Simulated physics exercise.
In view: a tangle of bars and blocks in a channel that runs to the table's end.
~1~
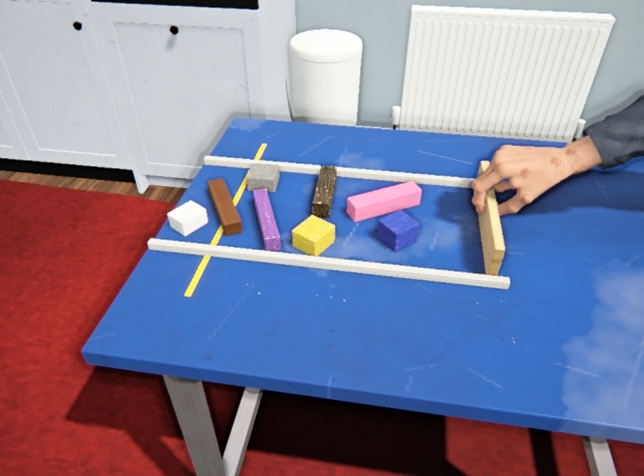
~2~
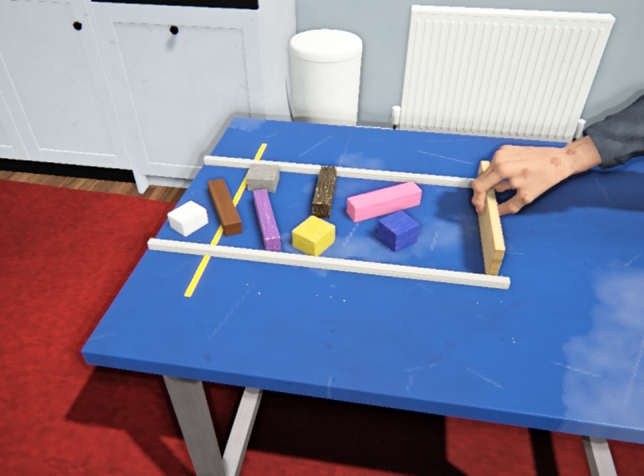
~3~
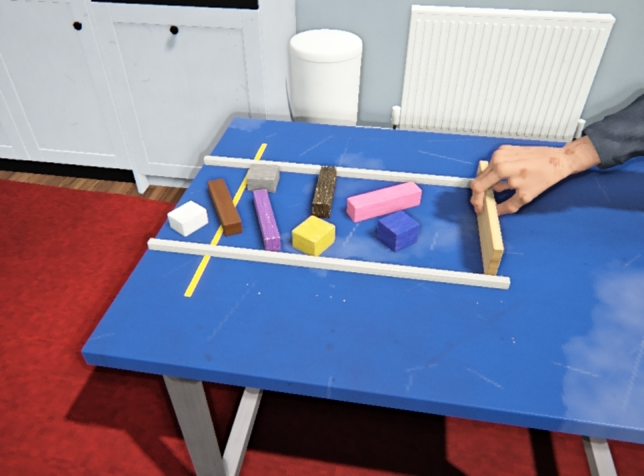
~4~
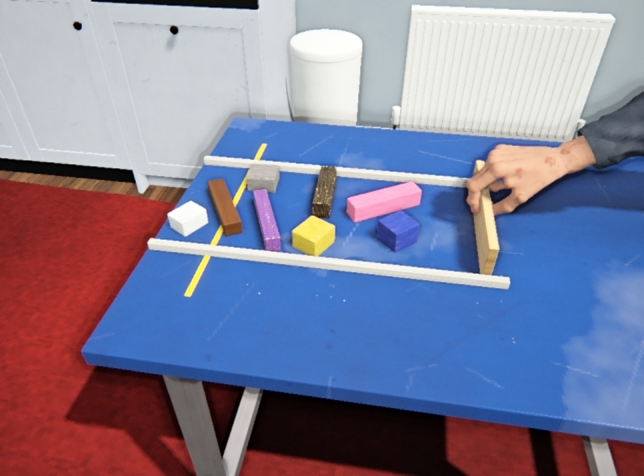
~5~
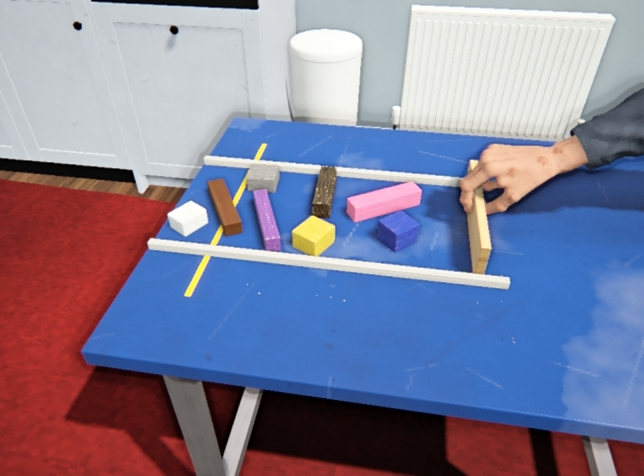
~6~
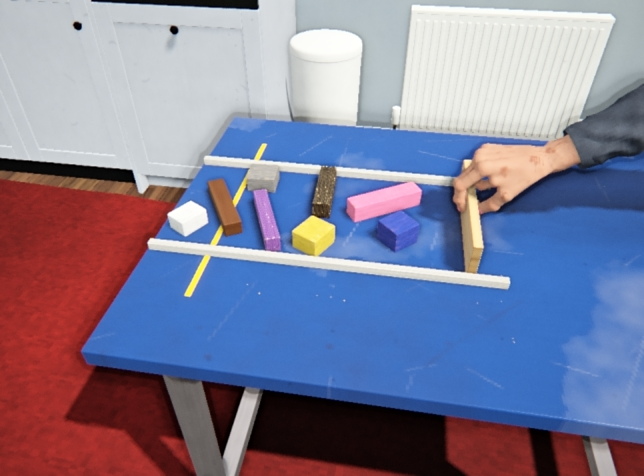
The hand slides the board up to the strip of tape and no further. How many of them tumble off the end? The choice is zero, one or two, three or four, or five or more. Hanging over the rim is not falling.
As it turns out, the number that fall off is one or two.
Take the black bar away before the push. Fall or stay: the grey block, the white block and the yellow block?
The grey block is kept, the white block falls, the yellow block stays on.
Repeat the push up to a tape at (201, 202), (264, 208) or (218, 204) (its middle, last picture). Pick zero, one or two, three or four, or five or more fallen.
Taking them in turn, five or over; no fall at all; 3 or 4.
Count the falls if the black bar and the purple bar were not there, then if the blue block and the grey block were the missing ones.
The counts: 1 and 1.
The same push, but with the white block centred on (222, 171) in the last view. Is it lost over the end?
The white block comes down.
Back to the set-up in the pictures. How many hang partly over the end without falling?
That would be 2.
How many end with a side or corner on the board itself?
It touches 3.
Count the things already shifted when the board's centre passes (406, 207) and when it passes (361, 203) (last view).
First 2, then 4.
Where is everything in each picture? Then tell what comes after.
White block (188, 218); brown stick (224, 206); grey block (263, 178); board (488, 215); tape (233, 205), in the first frame.
Brown stick (224, 206); board (488, 215), in the second frame.
Grey block (263, 178); black bar (325, 191), in the third frame.
White block (188, 219); purple bar (266, 219), in the fourth frame.
Brown stick (224, 206); pink bar (384, 201), in the fifth frame.
White block (188, 219); brown stick (224, 206); grey block (263, 178); board (469, 213); tape (233, 205), in the sixth frame.
Soon after, none off yet; white block at rest near (188, 219); brown stick at rest near (224, 206); grey block at rest near (263, 178).
In the end, the number that fall off is one or two; gone, brown stick and white block.
